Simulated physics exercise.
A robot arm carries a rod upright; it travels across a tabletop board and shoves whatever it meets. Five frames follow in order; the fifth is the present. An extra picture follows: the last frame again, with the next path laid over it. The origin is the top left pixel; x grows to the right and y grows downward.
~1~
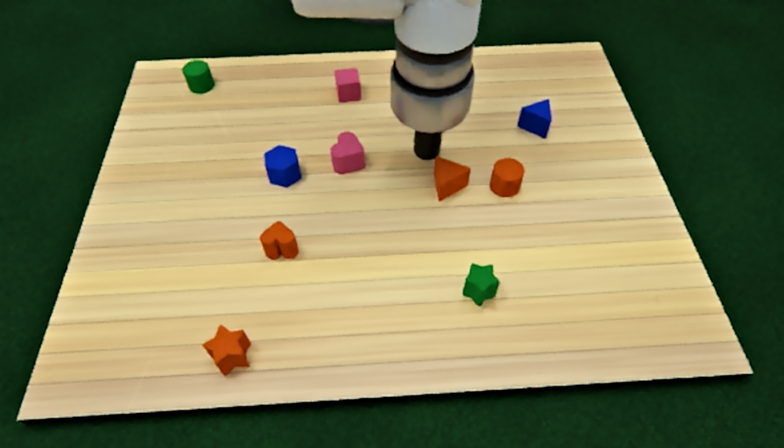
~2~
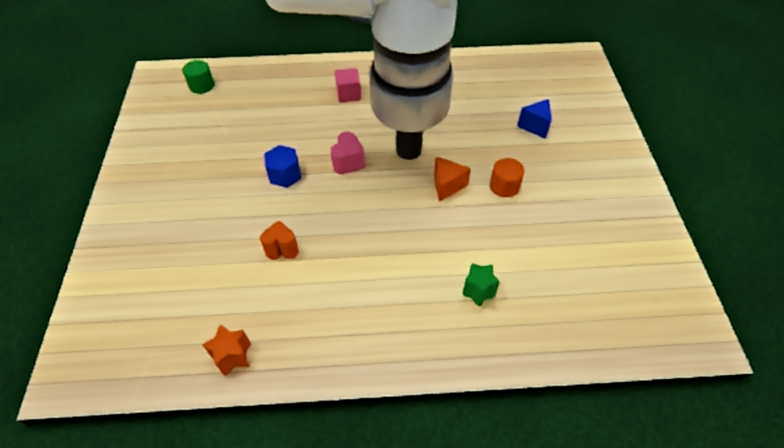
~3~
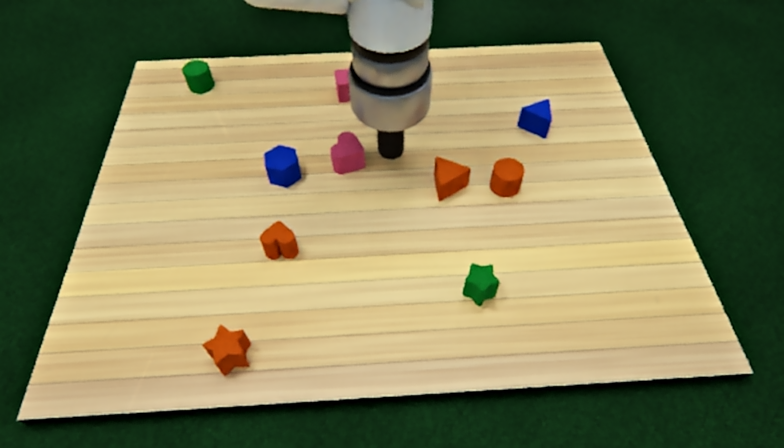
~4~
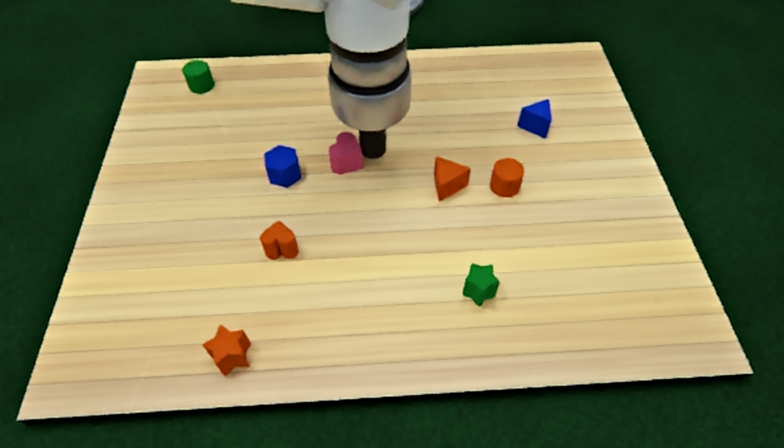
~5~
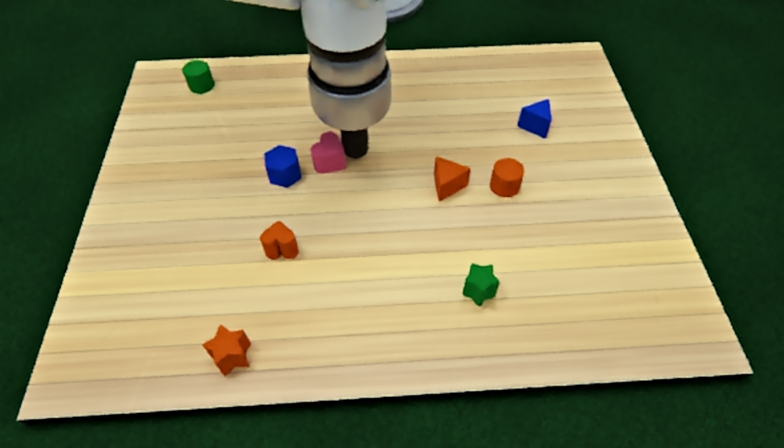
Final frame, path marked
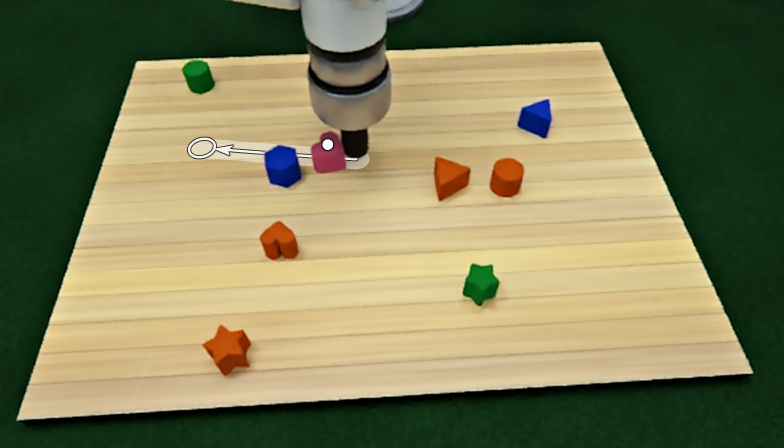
A pale wooden board lies on a dark green surface, seen from above at an angle by a still camera. Small green, pink, blue and orange blocks are scattered across it, with a pink heart beside a blue six-sided block left of centre. A robot arm's black rod slides steadily left from near the orange triangle, meets the heart and pushes it slightly left towards the blue block.
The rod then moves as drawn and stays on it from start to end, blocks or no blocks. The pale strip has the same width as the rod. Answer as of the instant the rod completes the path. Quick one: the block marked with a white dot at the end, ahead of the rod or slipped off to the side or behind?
The rod pushes it to the end.
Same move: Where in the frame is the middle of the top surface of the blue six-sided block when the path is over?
It comes to (256, 162).
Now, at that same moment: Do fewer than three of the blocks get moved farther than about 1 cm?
Answer: Yes.
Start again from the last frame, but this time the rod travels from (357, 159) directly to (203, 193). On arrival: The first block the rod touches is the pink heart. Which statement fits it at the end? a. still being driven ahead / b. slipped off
I choose b.
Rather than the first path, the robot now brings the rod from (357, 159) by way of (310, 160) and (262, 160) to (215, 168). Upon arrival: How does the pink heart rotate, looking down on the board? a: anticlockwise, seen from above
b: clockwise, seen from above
b
Path on the board, from (357, 159) directly to (202, 148); the dot is on the pink heart.
The first path, step by step. One third of the way, rod at (302, 146); blue six-sided block at (256, 162), turned 65° anticlockwise; pink heart at (273, 140).
Two thirds of the way, rod at (249, 142); blue six-sided block at (256, 162), turned 65° anticlockwise; pink heart at (219, 138).
At the end, rod at (198, 138); blue six-sided block at (256, 162), turned 65° anticlockwise; pink heart at (167, 138), turned 20° anticlockwise.
